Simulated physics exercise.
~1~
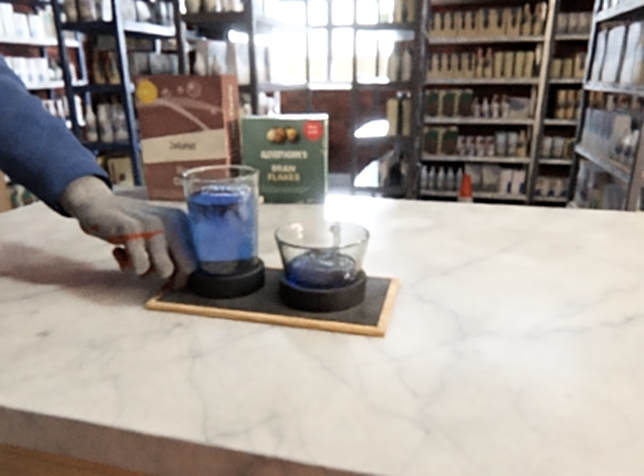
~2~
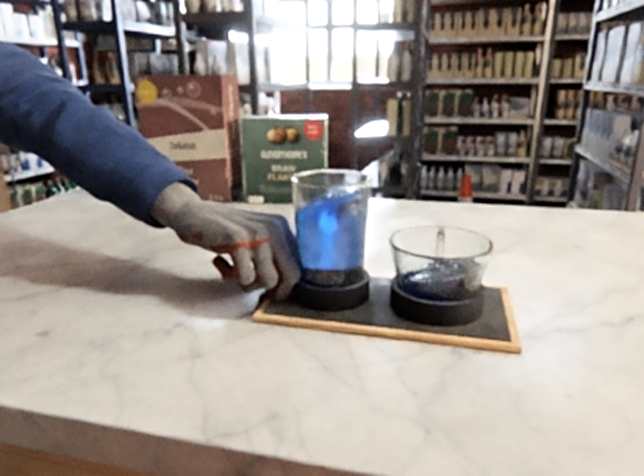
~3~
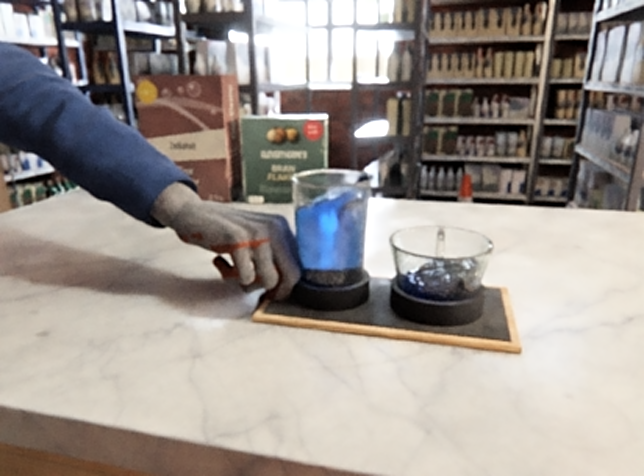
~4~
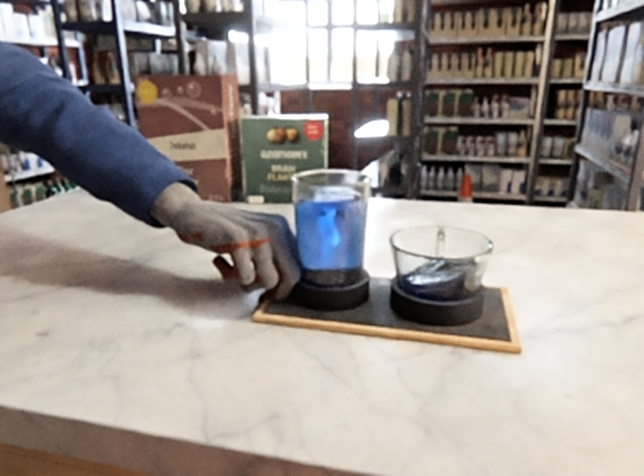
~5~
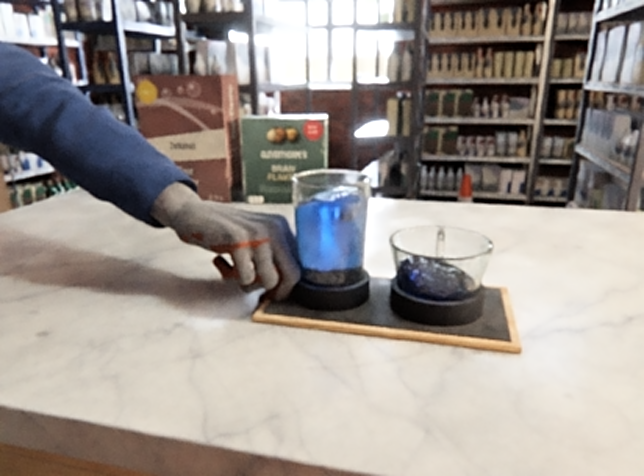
On a pale marble counter in front of shelves packed with goods, a grey hand in a blue sleeve rests beside a dark, wood-edged tray. The tray holds a tall glass of blue water on the left and a wide cup with a shallower fill on the right, each in a black holder. The tray glides to the right with the hand beside it, then stops short. The water tilts and churns in both vessels while they stay upright in their holders. At the end the tray is still, the hand remains at its left end, and the water's surface is still uneven.
